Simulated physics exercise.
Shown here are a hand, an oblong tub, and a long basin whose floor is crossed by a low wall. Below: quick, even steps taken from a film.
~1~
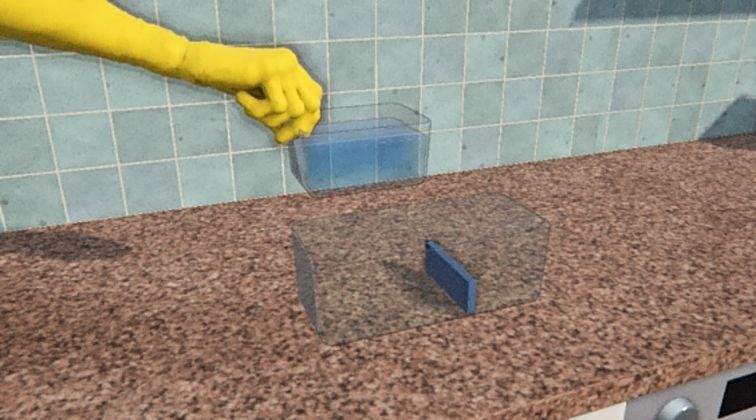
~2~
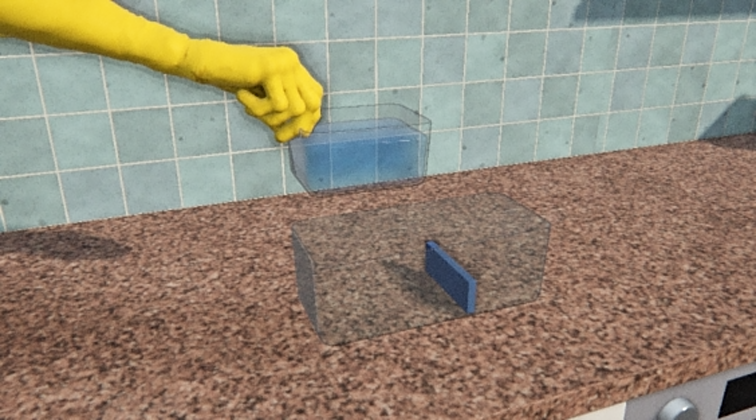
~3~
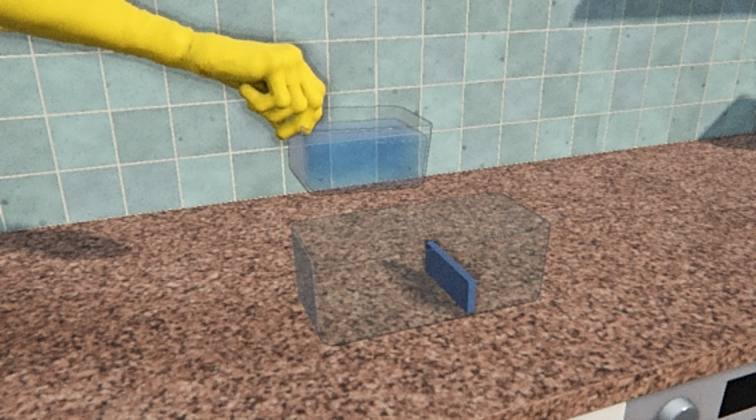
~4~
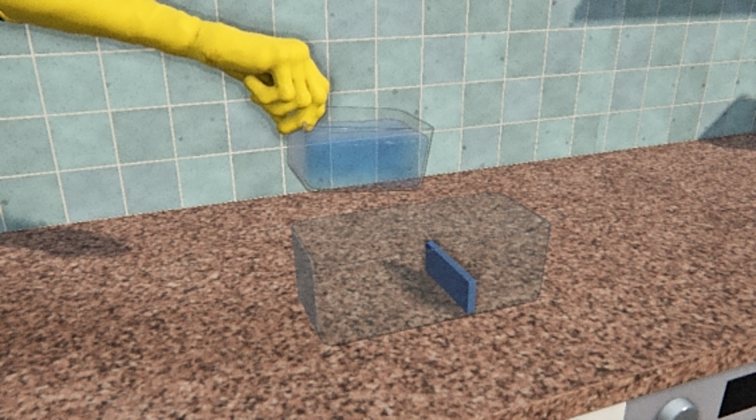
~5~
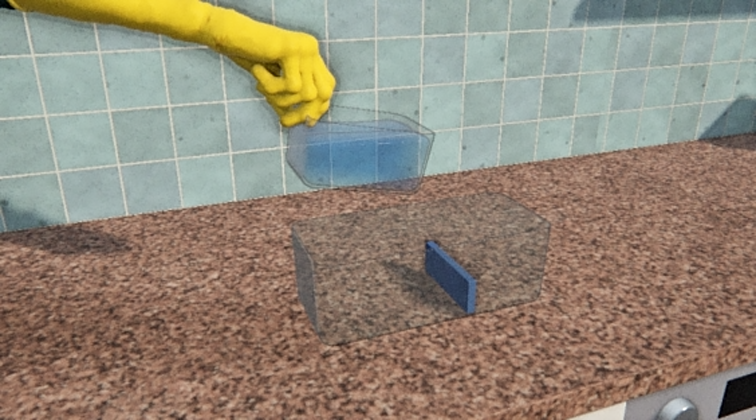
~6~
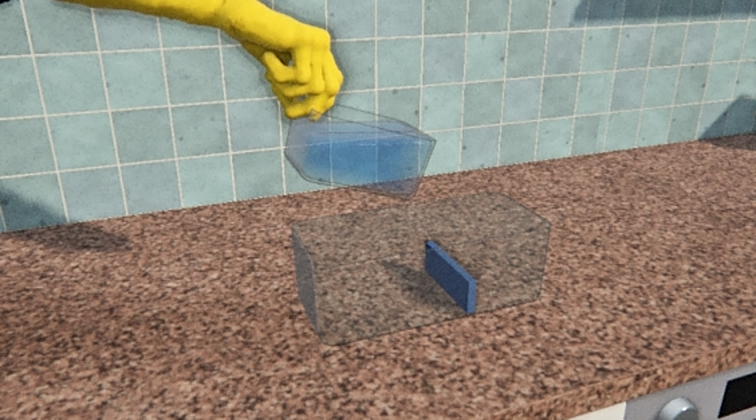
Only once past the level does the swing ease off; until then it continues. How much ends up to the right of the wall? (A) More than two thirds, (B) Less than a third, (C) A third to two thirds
(C) A third to two thirds.
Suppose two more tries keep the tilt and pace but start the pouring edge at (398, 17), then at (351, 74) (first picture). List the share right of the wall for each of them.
45 % and 5 %.
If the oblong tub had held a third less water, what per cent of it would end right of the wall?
About 20 in a hundred.
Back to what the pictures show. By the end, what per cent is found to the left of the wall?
50 % or thereabouts.
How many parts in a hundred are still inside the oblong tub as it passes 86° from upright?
About 30 %.
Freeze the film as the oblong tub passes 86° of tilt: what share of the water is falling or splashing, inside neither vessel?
Near 40 parts in a hundred.
A moment on, the oblong tub is tipped on its side and 29 per cent is still to pour, 6 is left of the wall and 27 right of it.
Next, the oblong tub is tipped right over and 2 per cent is still to pour, 46 is left of the wall and 41 right of it.
Then the oblong tub is tipped right over and 0 per cent is still to pour, 52 is left of the wall and 43 right of it.
Later the oblong tub is tipped right over and 0 per cent is still to pour, 52 is left of the wall and 43 right of it.
In the end 52 per cent lies left of the wall, 43 right of it and 5 outside.
